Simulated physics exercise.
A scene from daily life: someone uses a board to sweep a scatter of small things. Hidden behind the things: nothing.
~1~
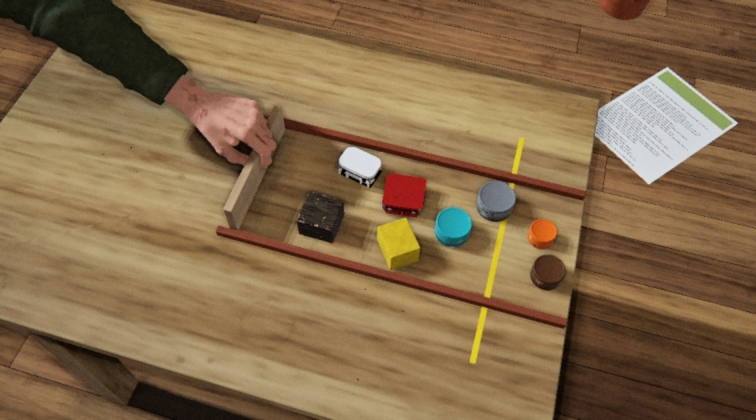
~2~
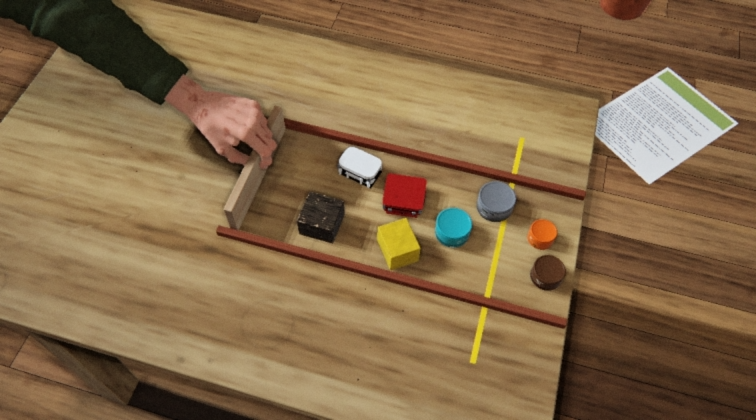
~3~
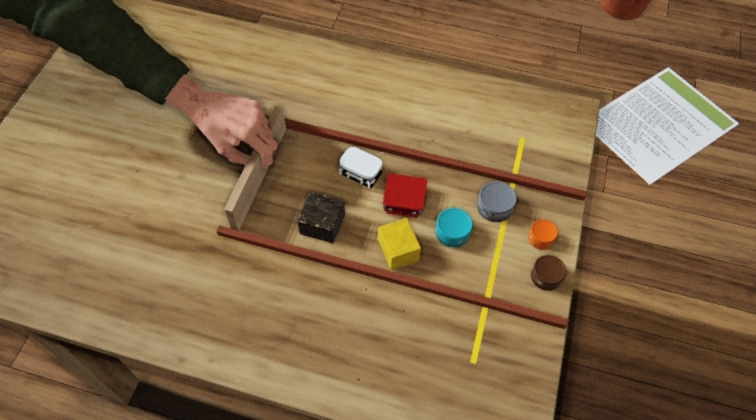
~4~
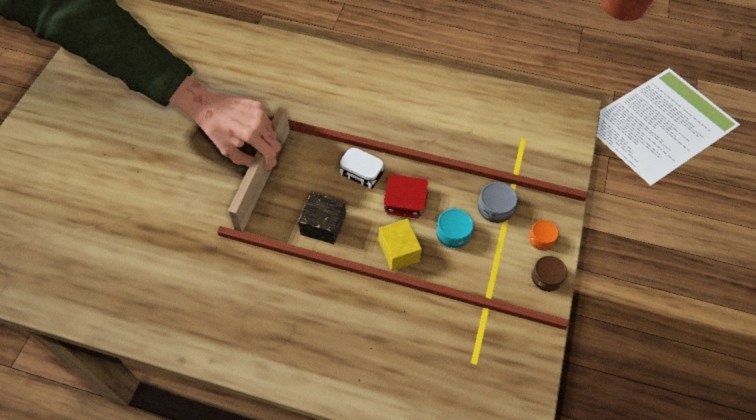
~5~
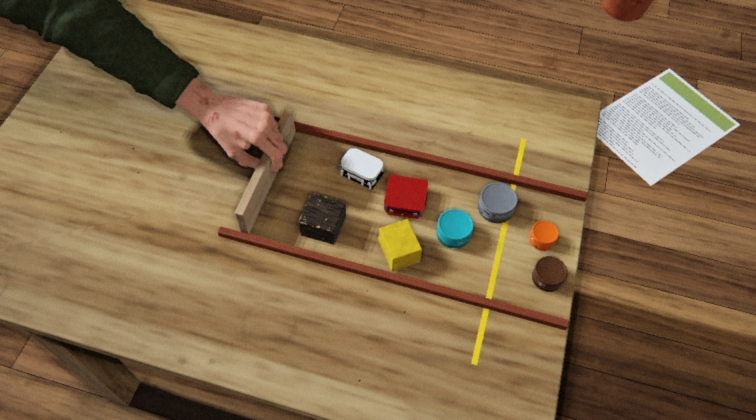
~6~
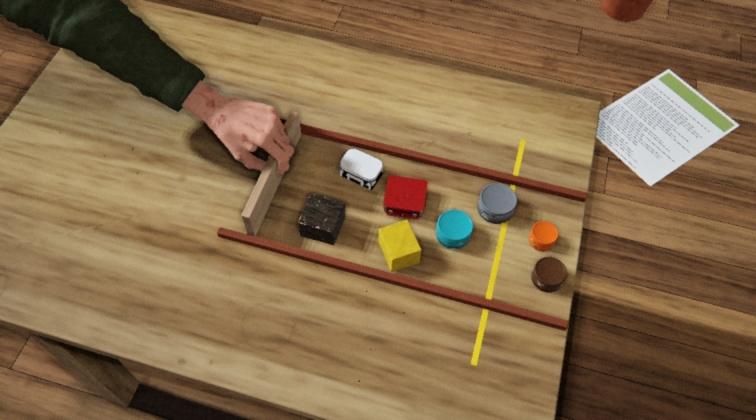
A wooden board, held by a hand in a dark green sleeve, slid slightly to the right between two red strips, while the blocks, toy-like cases and round tubs ahead of it stayed put.
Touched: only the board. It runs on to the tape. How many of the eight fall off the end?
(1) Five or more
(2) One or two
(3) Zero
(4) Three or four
Option 2: One or two.
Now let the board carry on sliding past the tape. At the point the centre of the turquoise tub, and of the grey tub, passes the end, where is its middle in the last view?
Middle: Roughly (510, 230); roughly (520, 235).
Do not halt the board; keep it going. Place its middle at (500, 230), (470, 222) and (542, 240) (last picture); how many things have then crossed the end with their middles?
1; 0; 6.
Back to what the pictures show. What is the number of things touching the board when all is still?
In total, 2.
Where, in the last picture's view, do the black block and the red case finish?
Positions - first (515, 269), then (544, 239).
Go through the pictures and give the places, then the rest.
The first frame shows brown tub (548, 273); orange tub (542, 234); grey tub (496, 202); board (257, 167); tape (500, 239).
The second frame shows orange tub (542, 235); board (257, 167).
The third frame shows grey tub (496, 202); turquoise tub (454, 228).
The fourth frame shows brown tub (549, 274); red case (406, 197).
The fifth frame shows orange tub (544, 236); yellow block (400, 245).
The sixth frame shows brown tub (549, 275); orange tub (543, 237); grey tub (497, 204); board (274, 172); tape (501, 241).
A little later, none off yet; brown tub at rest near (549, 275); orange tub at rest near (543, 237); grey tub at rest near (497, 204).
Next, none off yet; brown tub moving near (555, 277); orange tub at rest near (543, 237); grey tub shifted about its own width near (527, 203).
When it is over, the number that fall off is one or two; down, brown tub.
